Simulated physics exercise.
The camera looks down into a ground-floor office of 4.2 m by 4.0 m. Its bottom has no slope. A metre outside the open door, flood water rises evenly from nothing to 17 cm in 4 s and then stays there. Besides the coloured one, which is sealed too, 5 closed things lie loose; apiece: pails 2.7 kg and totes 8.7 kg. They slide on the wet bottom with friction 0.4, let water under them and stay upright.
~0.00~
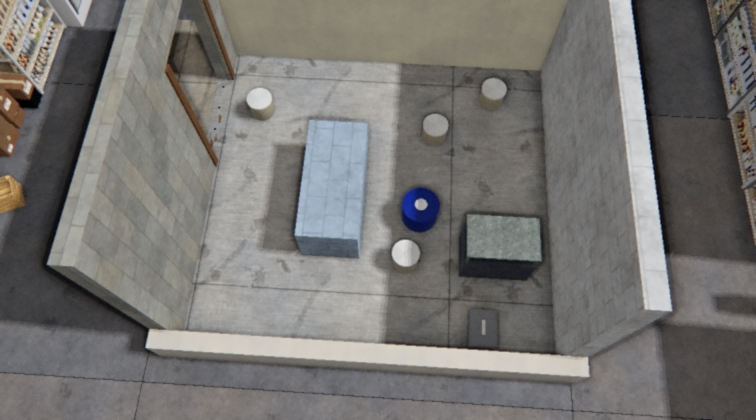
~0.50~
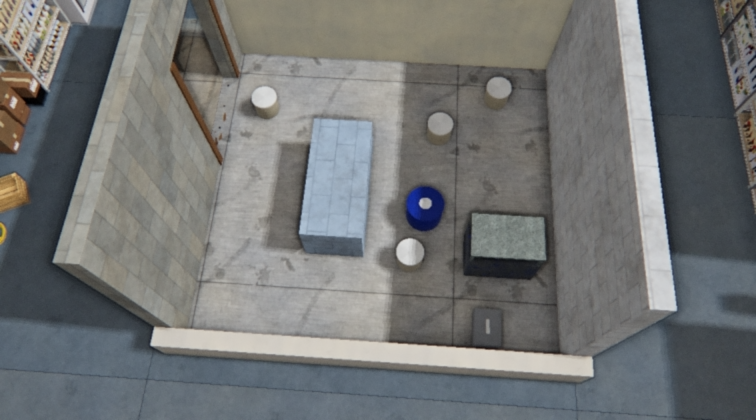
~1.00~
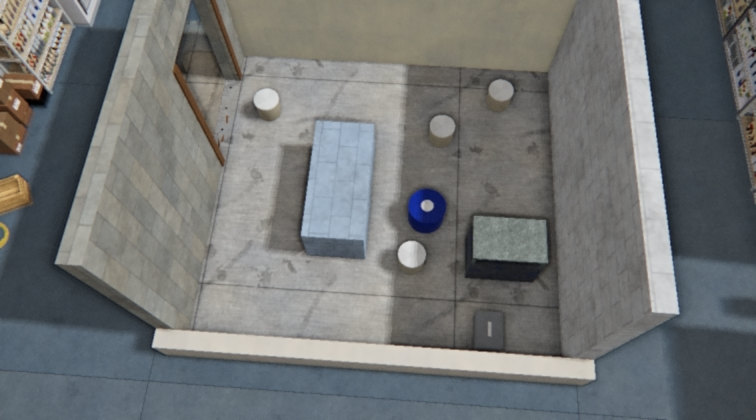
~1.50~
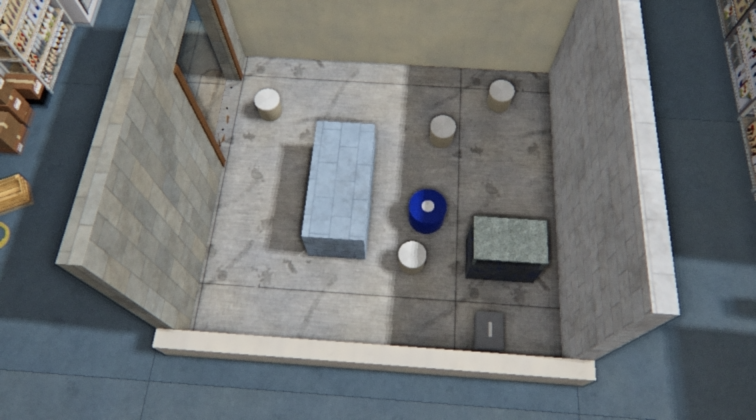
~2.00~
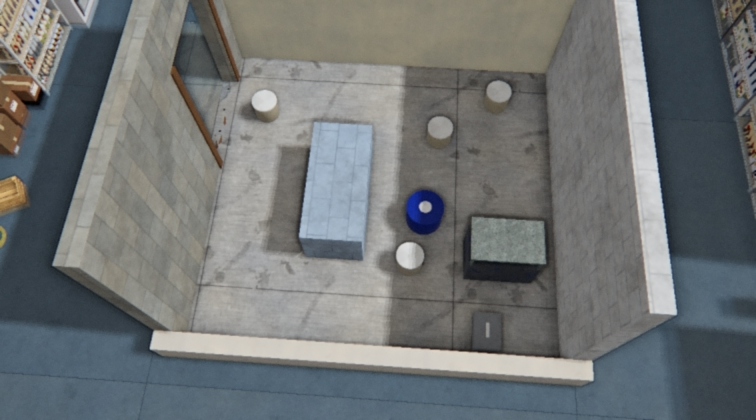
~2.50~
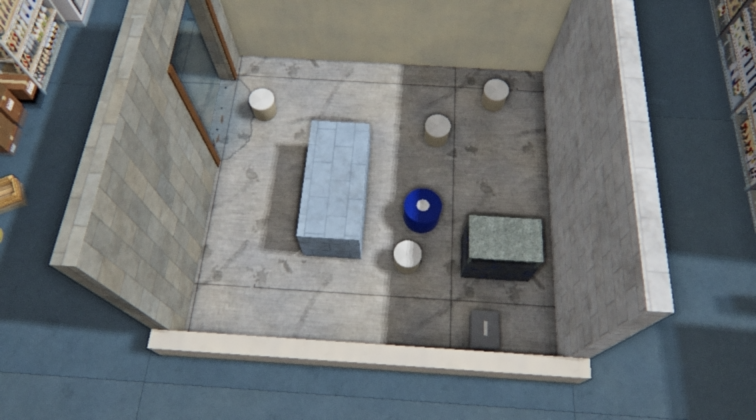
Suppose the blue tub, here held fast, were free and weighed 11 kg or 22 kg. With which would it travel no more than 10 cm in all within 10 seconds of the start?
I expect that the lower weight is enough.
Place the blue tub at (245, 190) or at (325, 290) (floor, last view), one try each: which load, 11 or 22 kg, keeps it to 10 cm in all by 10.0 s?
In turn: Either load holds; either load holds.
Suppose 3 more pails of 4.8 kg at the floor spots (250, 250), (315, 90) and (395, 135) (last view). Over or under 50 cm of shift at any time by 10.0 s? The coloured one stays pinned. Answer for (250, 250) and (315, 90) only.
In turn: Short of it, past it.
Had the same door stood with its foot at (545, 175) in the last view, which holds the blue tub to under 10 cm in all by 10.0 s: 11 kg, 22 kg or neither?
Then only the larger load is enough.
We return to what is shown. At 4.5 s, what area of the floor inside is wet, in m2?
Some 4.5 m2.
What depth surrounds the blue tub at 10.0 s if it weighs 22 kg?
About 3 cm.
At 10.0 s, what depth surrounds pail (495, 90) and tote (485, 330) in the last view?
Roughly 9 and 4 cm.
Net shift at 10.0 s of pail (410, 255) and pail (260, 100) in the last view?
In turn: 10 cm, 350 cm.
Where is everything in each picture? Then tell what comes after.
The blue tub at (421, 205) rests on the ground; 0.0 m2 under water; 0 of 6 have shifted, in the first frame.
The blue tub at (425, 204) rests on the ground; 0.0 m2 under water; 0 of 6 have shifted, in the second frame.
The blue tub at (427, 206) rests on the ground; 0.0 m2 under water; 0 of 6 have shifted, in the third frame.
The blue tub at (428, 206) rests on the ground; water covers 0.0 m2; 0 of 6 have shifted, in the fourth frame.
The blue tub at (425, 207) rests on the ground; water covers 0.0 m2; 0 of 6 have shifted, in the fifth frame.
The blue tub at (423, 205), on the bottom; water covers 0.3 m2; 0 of 6 have shifted, in the sixth frame.
After 3.5 s the blue tub would be 0 cm from its start with 11 kg and 0 cm from its start with 22 kg; 0 cm of water round it then.
After 4.5 s the blue tub would be 0 cm from its start with 11 kg and 0 cm from its start with 22 kg; 0 cm of water round it then.
After 7.0 s the blue tub would be 0 cm from its start with 11 kg and 0 cm from its start with 22 kg; 0 cm of water round it then.
After 10.0 s the blue tub would be 0 cm from its start with 11 kg and 0 cm from its start with 22 kg; 3 cm of water round it then.
